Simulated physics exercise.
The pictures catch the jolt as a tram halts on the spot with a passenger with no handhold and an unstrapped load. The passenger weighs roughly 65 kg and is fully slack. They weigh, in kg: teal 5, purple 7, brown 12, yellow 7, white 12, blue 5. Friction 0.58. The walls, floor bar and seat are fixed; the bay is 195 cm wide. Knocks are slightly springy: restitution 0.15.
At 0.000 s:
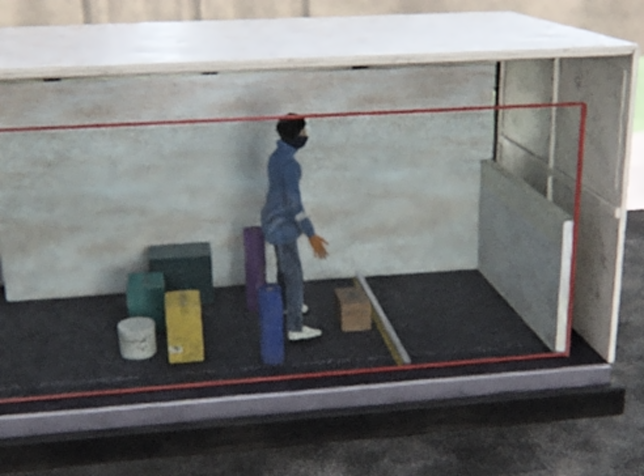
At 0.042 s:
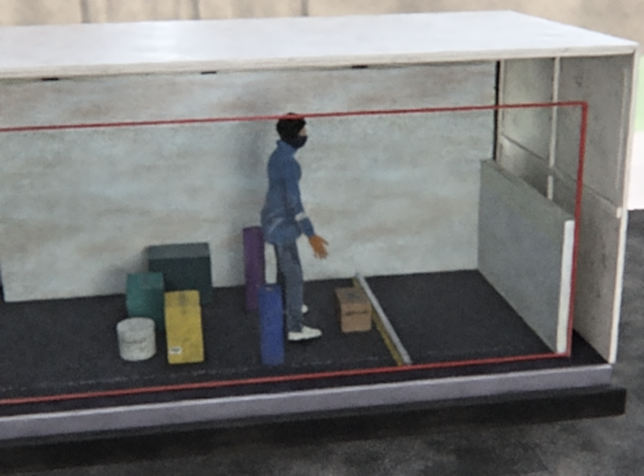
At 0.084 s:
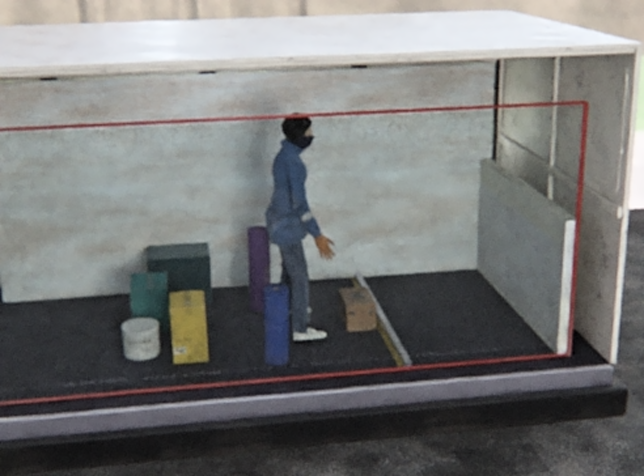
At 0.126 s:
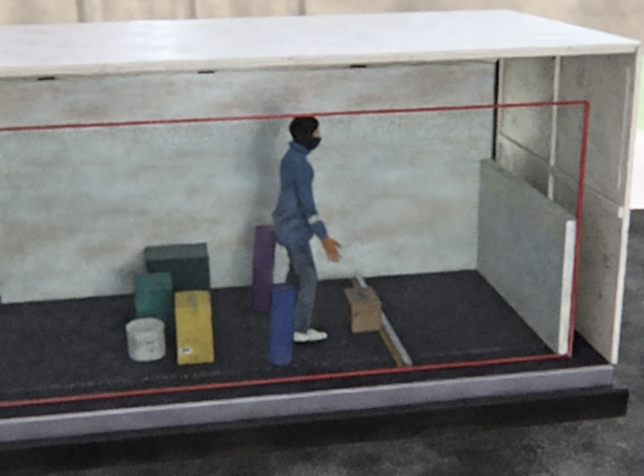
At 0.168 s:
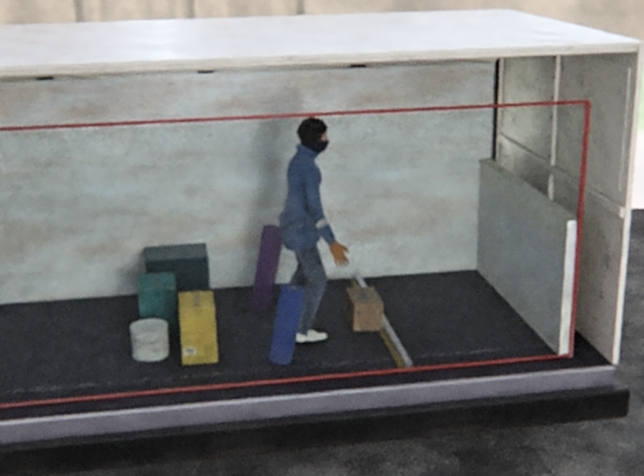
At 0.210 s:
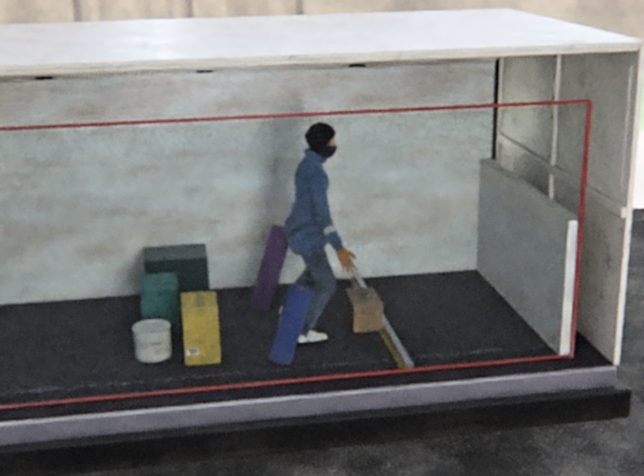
Person in blue standing among coloured blocks in an open-sided bay, then leaning right as tall blocks tilt and loose items shift right.
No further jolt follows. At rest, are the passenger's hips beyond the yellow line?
Here the passenger's hips halt before the yellow line.
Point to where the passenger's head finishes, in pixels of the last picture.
Around (408, 298).
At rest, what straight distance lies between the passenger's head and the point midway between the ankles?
Some 80 cm apart.
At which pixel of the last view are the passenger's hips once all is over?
At about (341, 292).
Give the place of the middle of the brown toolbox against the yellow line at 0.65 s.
Some 10 cm short of it.
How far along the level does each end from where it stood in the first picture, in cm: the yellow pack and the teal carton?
Moved: Yellow pack 15, teal carton 15.
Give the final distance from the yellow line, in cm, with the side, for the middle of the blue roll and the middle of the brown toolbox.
Blue roll 50 short, brown toolbox 10 short.
After 0.40 s the passenger's hips are 42 cm short of the yellow line, near (326, 263) in the last picture's view.
After 0.65 s the passenger's hips are 37 cm short of the yellow line, near (336, 293) in the last picture's view; the yellow pack 142 cm short of the yellow line, tilted 0°.
After 1.05 s the passenger's hips are 32 cm short of the yellow line, near (341, 292) in the last picture's view.
Final state at 3.3 s, teal carton stops short of the yellow line; purple roll stops short of the yellow line; brown toolbox stops short of the yellow line; yellow pack stops short of the yellow line; white bucket stops short of the yellow line; blue roll stops short of the yellow line; passenger's hips stop short of the yellow line; passenger's head crosses the yellow line.
